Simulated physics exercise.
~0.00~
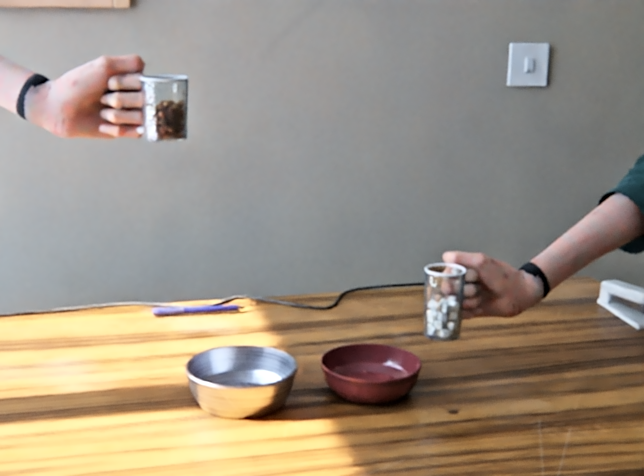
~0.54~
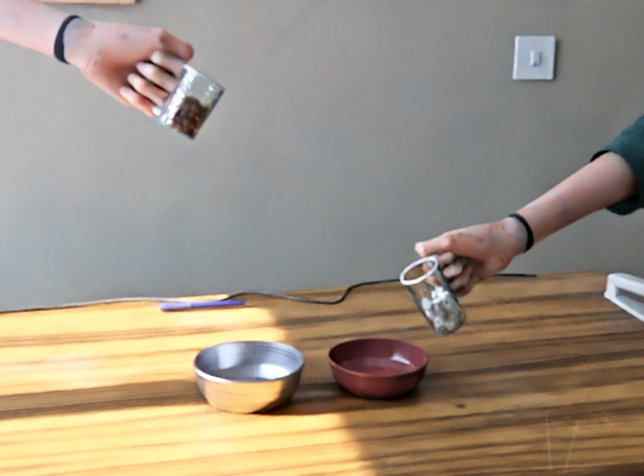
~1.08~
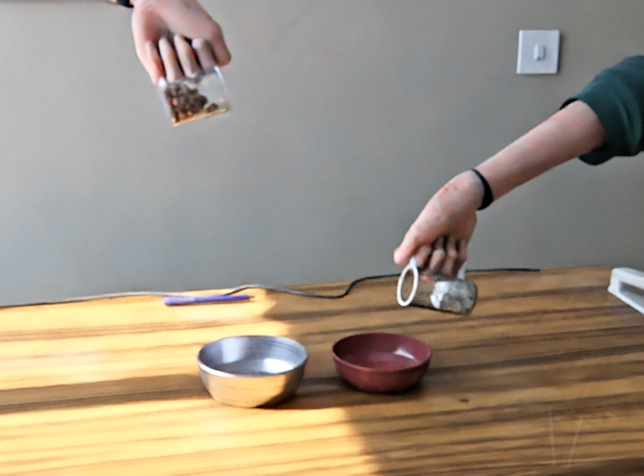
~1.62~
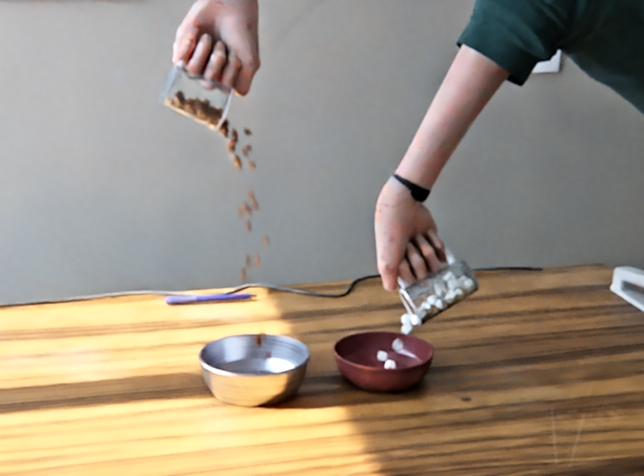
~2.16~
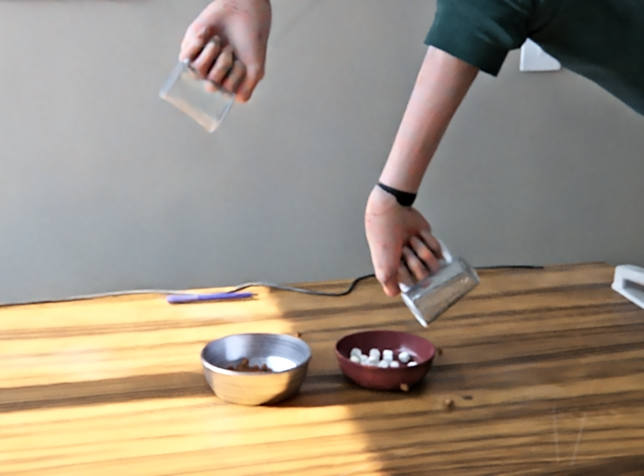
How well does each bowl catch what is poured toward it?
The silver bowl on the left catches most of the brown bits but some end up outside it, while the red bowl on the right takes all of the white pieces.
At first, two hands hold clear cups above a striped wooden table, one with brown bits high on the left and one with white pieces lower on the right, near a silver bowl and a dark red bowl. Both hands move inward and tip the cups onto their sides, with the contents still inside. Then the brown bits spill in a long, scattered stream toward the silver bowl, while the white pieces drop a short way into the red one. At the end both cups are empty, the white pieces sit in the red bowl, and most brown bits lie in the silver bowl, with a few on the table.
